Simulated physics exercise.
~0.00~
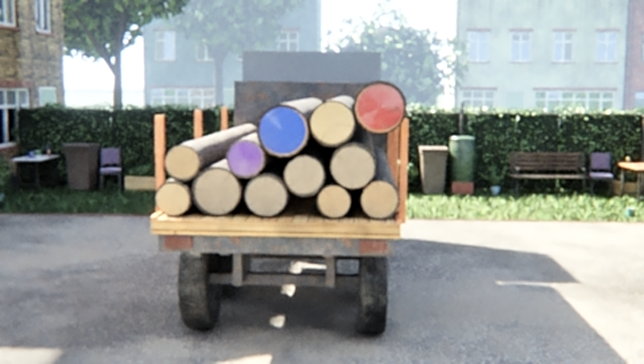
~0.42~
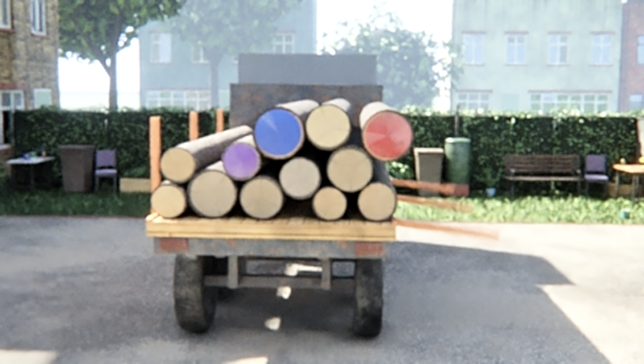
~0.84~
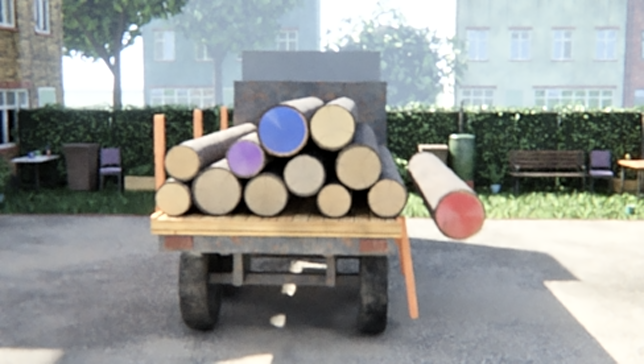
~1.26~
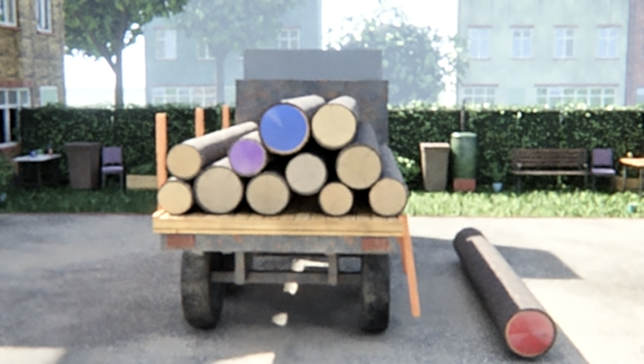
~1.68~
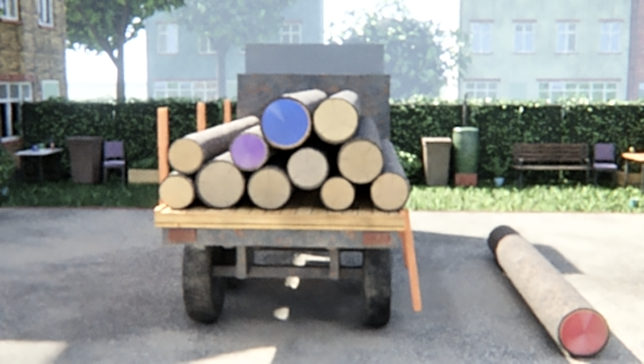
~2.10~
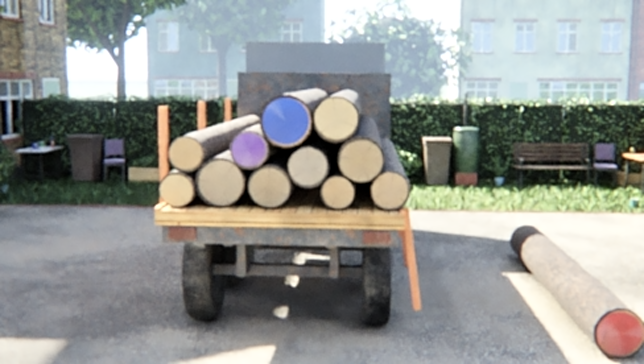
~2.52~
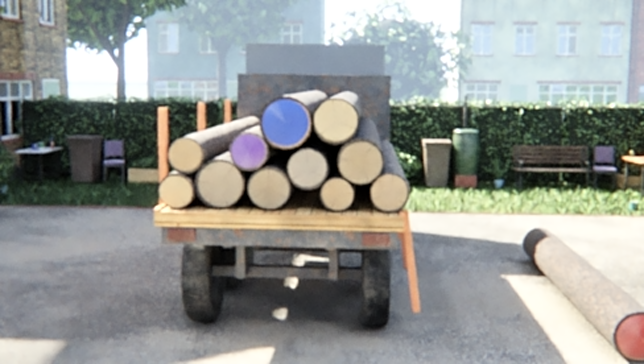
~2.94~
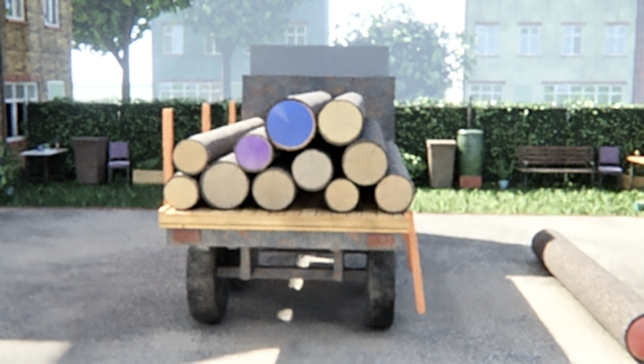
Sunlit yard with parked flatbed lorry, right-hand posts swinging down, red-ended log dropping off and rolling right, the others staying stacked.
